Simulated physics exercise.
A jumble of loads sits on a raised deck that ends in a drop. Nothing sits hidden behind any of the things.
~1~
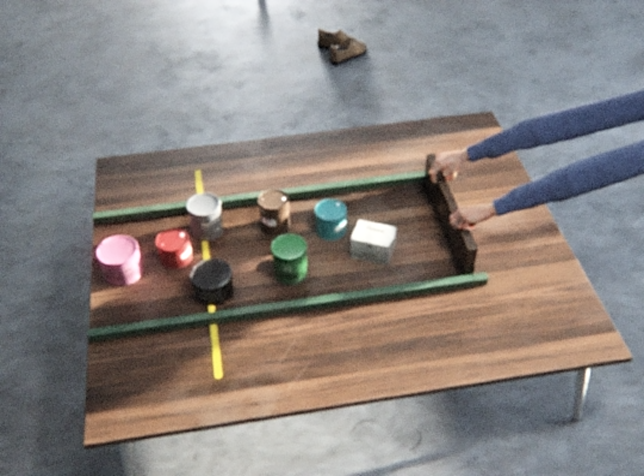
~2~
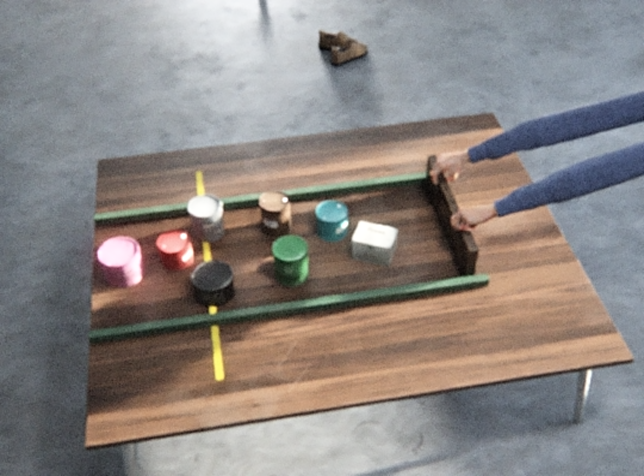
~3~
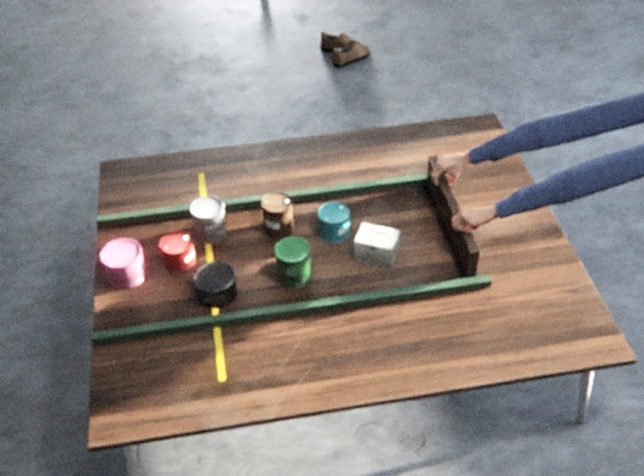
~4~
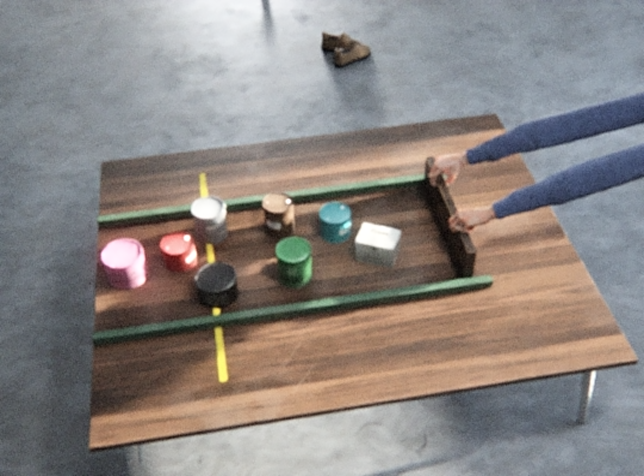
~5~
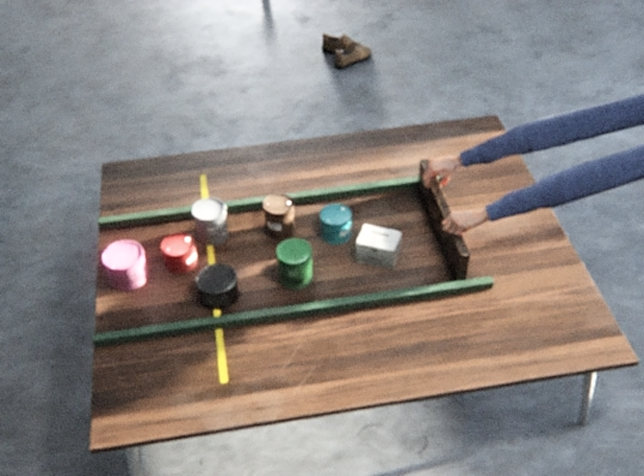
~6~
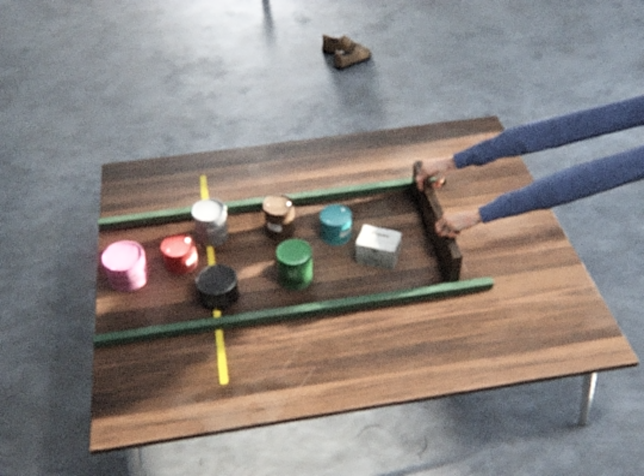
On a wooden table, two hands slide a dark plank slightly left between green strips, while colourful pails and a white box stay put.
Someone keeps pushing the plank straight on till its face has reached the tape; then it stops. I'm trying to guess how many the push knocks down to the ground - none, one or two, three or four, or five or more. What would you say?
The fall count stays at nil.
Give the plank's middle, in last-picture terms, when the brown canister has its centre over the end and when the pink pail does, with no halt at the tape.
The middle is at (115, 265) when it's the brown canister, and at (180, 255) when it's the pink pail.
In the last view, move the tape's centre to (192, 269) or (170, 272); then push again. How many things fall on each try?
Try 1: 0; try 2: 2.
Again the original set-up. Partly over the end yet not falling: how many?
I'd say 0 of them.
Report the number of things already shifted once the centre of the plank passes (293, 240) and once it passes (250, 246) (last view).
That makes 5 at the first spot and 6 at the second.
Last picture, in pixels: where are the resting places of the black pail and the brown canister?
The black pail comes to rest close to (125, 312), while the brown canister rests close to (192, 221).
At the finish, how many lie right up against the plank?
Number: 3.
Early on, none off yet; pink pail at rest near (126, 267); red canister at rest near (179, 254); black pail at rest near (218, 288).
A while later, none off yet; pink pail at rest near (126, 267); red canister at rest near (179, 254); black pail travelled about its own width near (166, 300).
Finally, the number that fall off is zero.
